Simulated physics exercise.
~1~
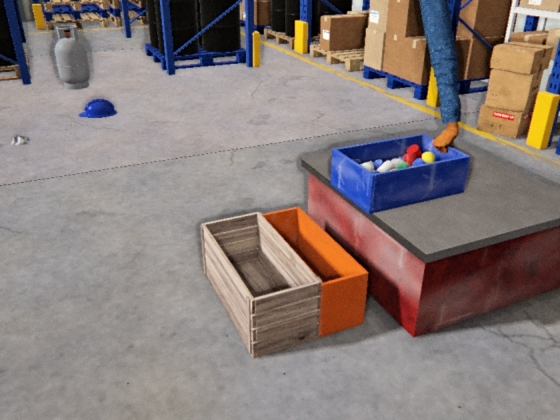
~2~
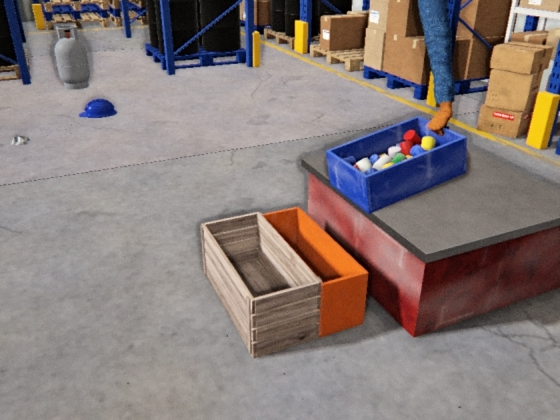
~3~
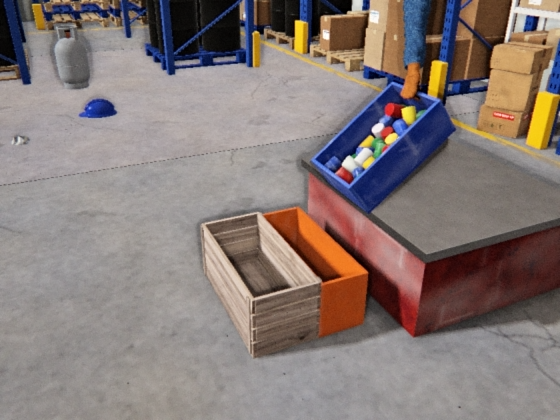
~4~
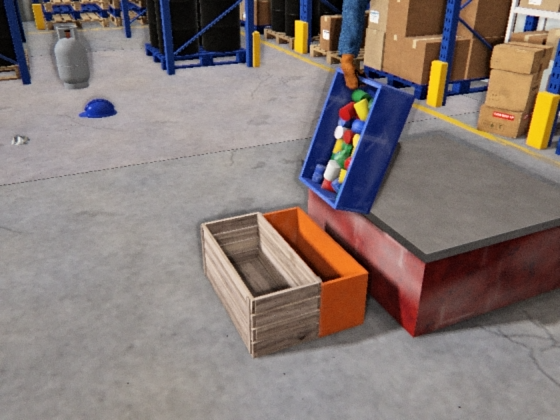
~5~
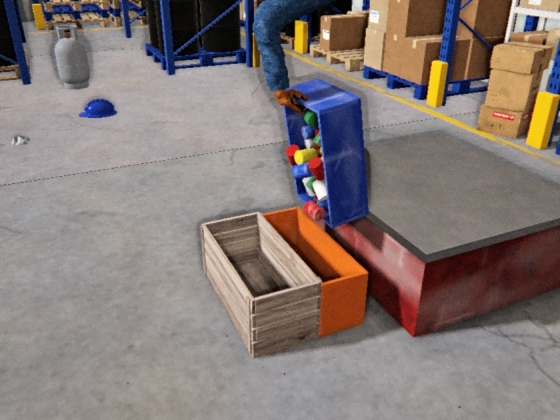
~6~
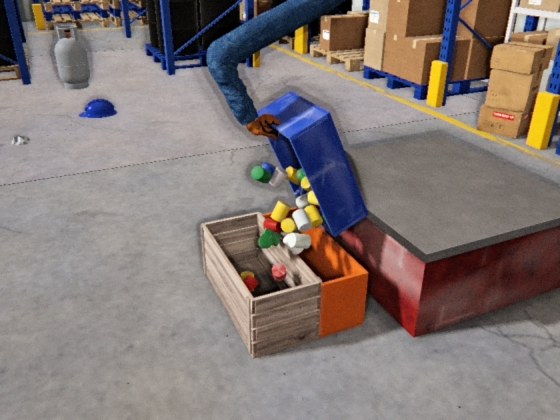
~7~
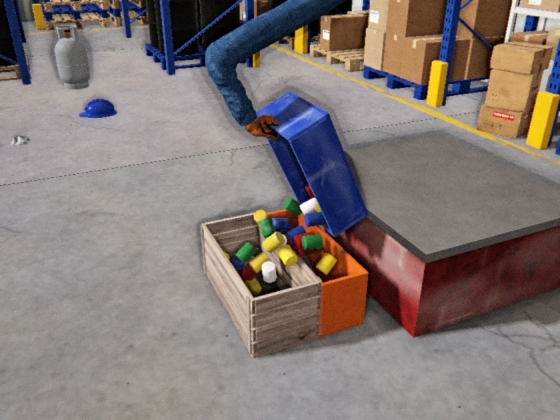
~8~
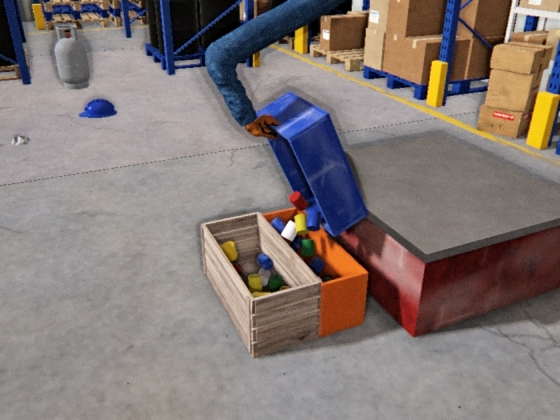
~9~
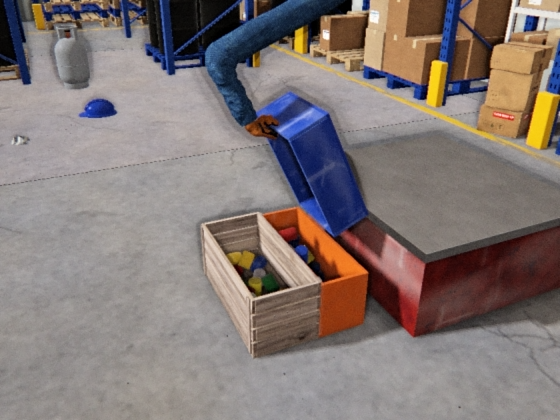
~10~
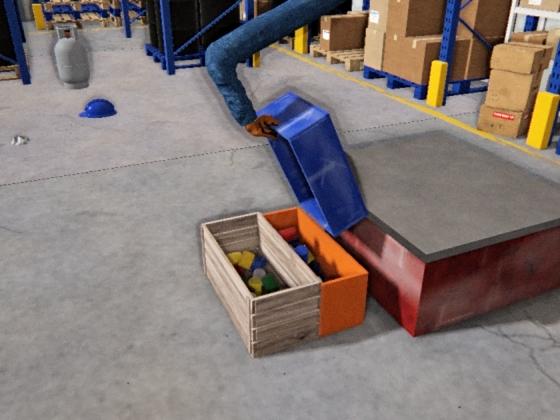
In a warehouse with a concrete floor and shelves of boxes, seen from above, a blue crate of small colourful jars sits on a grey-topped red bench at the right. Below the bench's left end stand an empty orange tub and, beyond it, an empty wooden one. A blue-sleeved arm with an orange-brown hand lifts the crate's far end, tipping it steeply leftward over the edge. The jars slide down and tumble out, first into the wooden tub, then into both. The arm holds the emptied crate tilted while jars lie still in both tubs, more in the wooden one.
